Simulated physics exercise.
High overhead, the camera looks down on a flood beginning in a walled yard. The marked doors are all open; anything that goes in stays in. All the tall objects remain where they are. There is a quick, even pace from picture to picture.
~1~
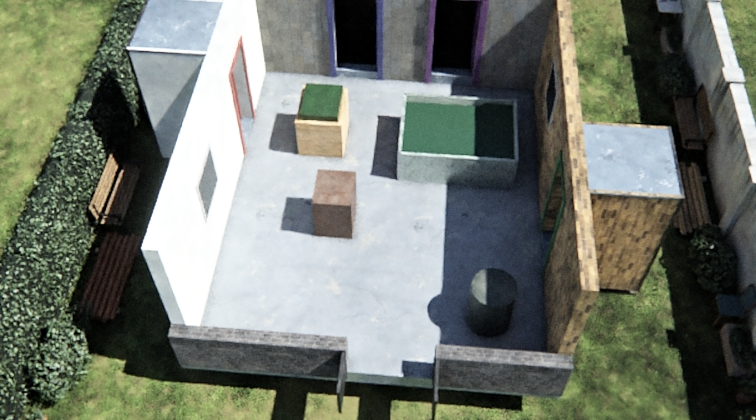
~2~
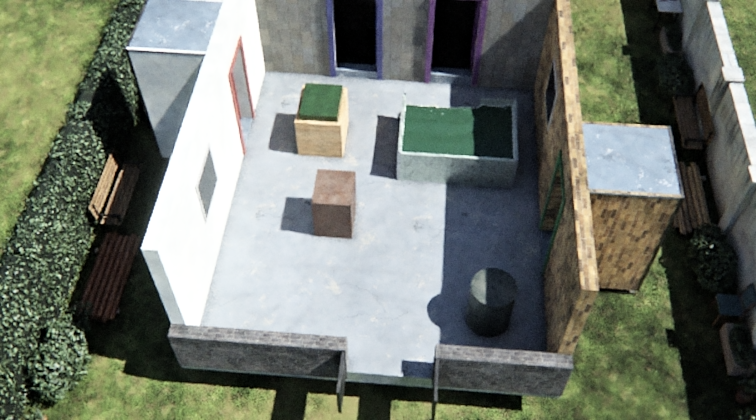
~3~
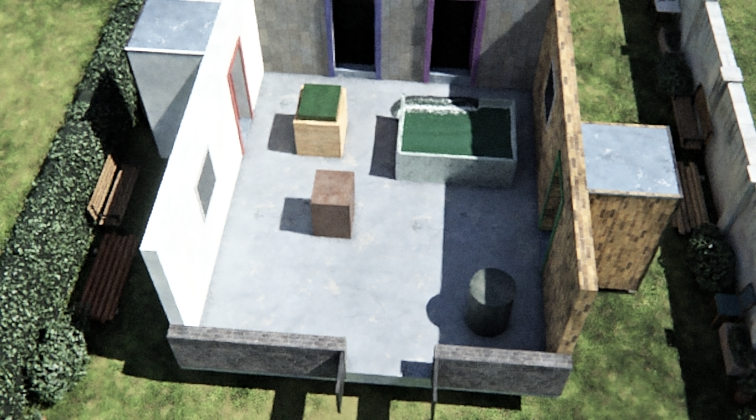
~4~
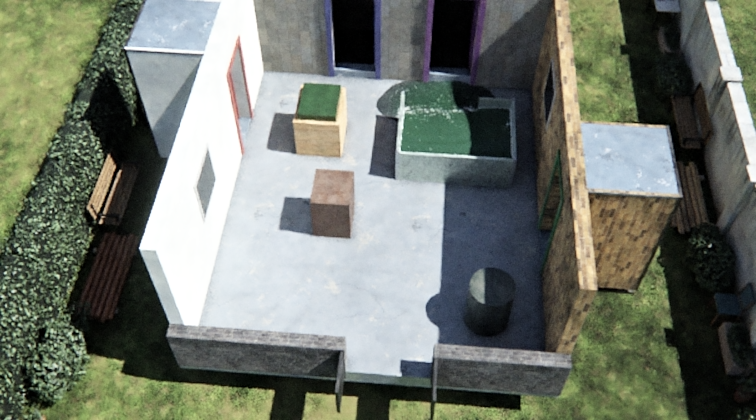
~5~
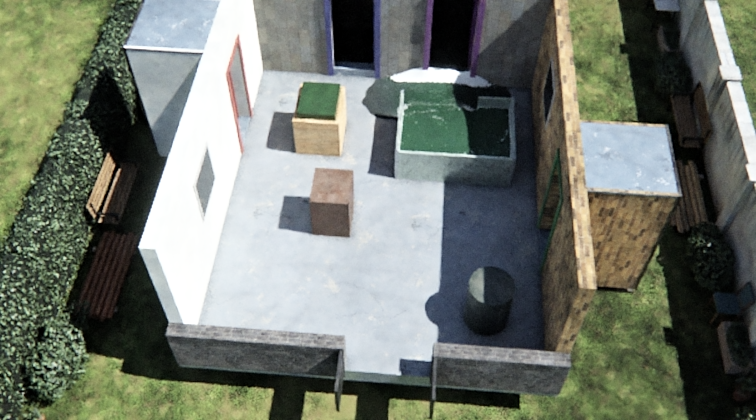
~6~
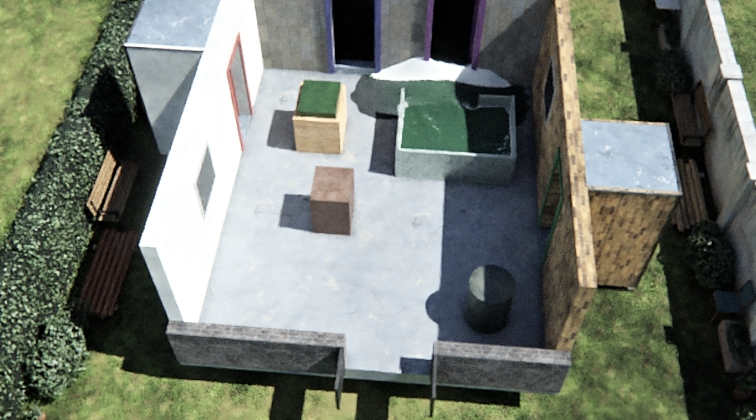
Green water fills a pale, open-topped tank toward the back right of a walled yard, seen from high overhead. A green-topped wooden box, a reddish-brown block and a dark cylinder stand on the grey floor, between a white wall at left and a brown one at right. The water surges out on the tank's far side and spreads left and toward the back wall, while the camera barely shifts.
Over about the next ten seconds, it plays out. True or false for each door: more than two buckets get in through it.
The green door: False; the blue door: False; the purple door: True; the red door: True.
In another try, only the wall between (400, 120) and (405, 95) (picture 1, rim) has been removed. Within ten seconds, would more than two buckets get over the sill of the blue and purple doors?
Here the blue gets too much, and the purple keeps within bounds.
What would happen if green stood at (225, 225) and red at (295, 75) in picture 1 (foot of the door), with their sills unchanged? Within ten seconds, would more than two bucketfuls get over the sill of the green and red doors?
First green is not flooded, then red is flooded.
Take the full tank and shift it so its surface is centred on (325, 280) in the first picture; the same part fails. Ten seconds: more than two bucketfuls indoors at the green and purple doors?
My reading: The green door overshoots it; the purple door falls short.
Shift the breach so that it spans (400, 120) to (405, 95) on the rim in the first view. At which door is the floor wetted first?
Answer: The door marked blue.
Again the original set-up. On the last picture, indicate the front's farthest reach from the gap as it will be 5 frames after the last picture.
The front's farthest point is close to (296, 74).
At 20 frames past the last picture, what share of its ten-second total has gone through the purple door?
Share by then: 100 in a hundred.
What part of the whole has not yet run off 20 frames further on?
My figure: Some 90 per cent.
A moment on, water covers 15 % of the floor; the green door not reached, the blue door wet at the sill, nothing in, the purple door far over two buckets in, the red door not reached.
Next, water covers 25 % of the floor; the green door not reached, the blue door wet at the sill, nothing in, the purple door far over two buckets in, the red door not reached.
Then, water covers 40 % of the floor; the green door wet at the sill, nothing in, the blue door under two buckets in, the purple door far over two buckets in, the red door over two buckets in.
Later, water covers 80 % of the floor; the green door under two buckets in, the blue door under two buckets in, the purple door far over two buckets in, the red door over two buckets in.
In the end, water covers 95 % of the floor; the green door under two buckets in, the blue door under two buckets in, the purple door far over two buckets in, the red door over two buckets in.
